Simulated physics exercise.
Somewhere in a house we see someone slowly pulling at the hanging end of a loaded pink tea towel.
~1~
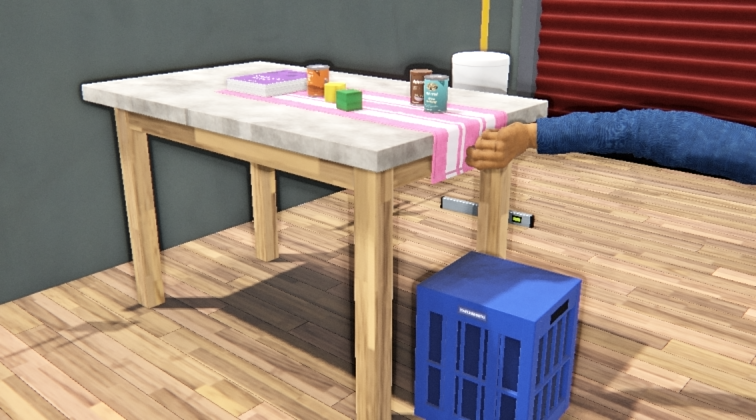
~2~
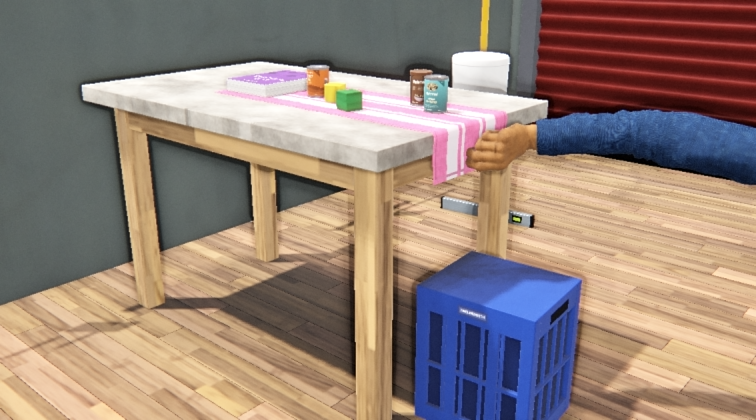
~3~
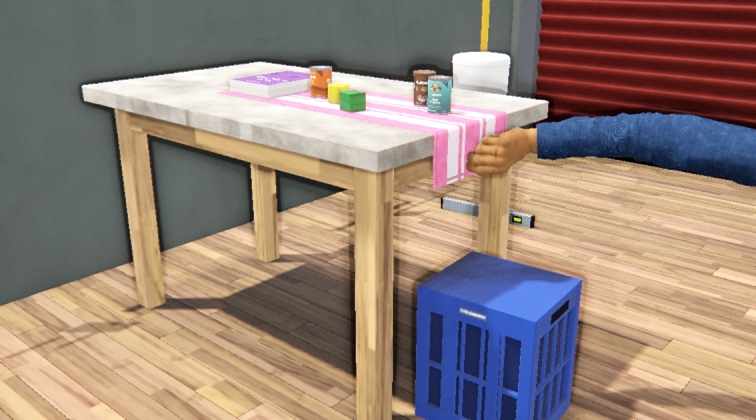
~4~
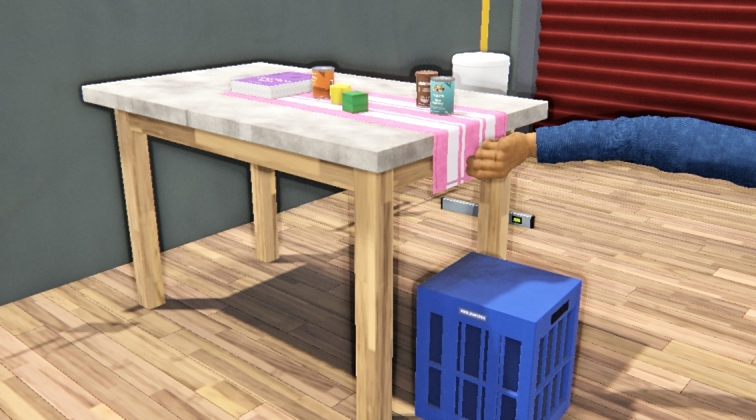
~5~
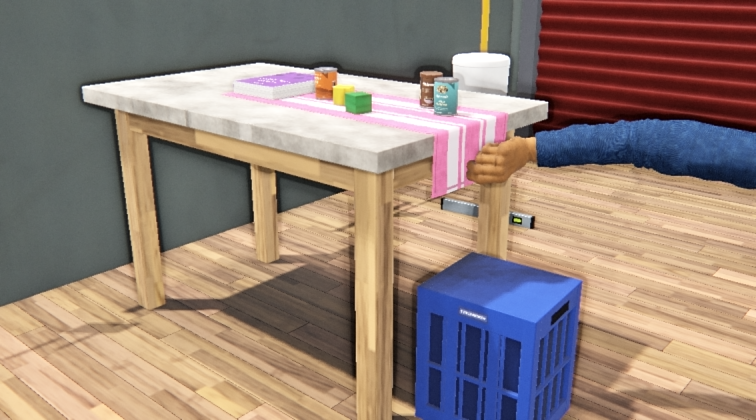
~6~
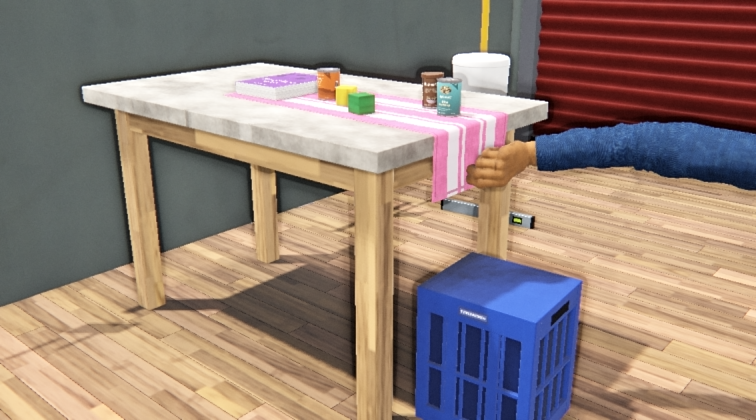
In a house, a hand slowly pulls a pink striped cloth, drawing cans and blocks rightward.
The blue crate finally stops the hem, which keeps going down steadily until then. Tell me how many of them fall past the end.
The number is two.
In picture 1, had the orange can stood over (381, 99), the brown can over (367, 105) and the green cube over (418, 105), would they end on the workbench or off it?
Outcome: Orange can stays, brown can stays, green cube falls away.
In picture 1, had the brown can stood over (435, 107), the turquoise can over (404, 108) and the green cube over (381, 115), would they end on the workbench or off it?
The brown can would end up off, the turquoise can would end up off, the green cube would end up off.
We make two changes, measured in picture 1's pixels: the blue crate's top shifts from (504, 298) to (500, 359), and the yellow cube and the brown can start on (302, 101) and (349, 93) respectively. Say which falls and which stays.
The yellow cube keeps its place on top; the brown can holds on.
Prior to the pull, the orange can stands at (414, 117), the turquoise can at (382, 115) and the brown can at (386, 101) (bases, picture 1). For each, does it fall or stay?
The orange can ends up knocked off, the turquoise can ends up knocked off, the brown can ends up still aboard.
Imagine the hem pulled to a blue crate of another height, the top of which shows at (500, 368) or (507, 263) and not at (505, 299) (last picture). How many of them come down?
Result: 4; 1.
Early on, hem near (470, 228); turquoise can gone.
Midway, hem on the crate; turquoise can and brown can gone.
Finally, hem on the crate; turquoise can and brown can gone. The workbench loses two.
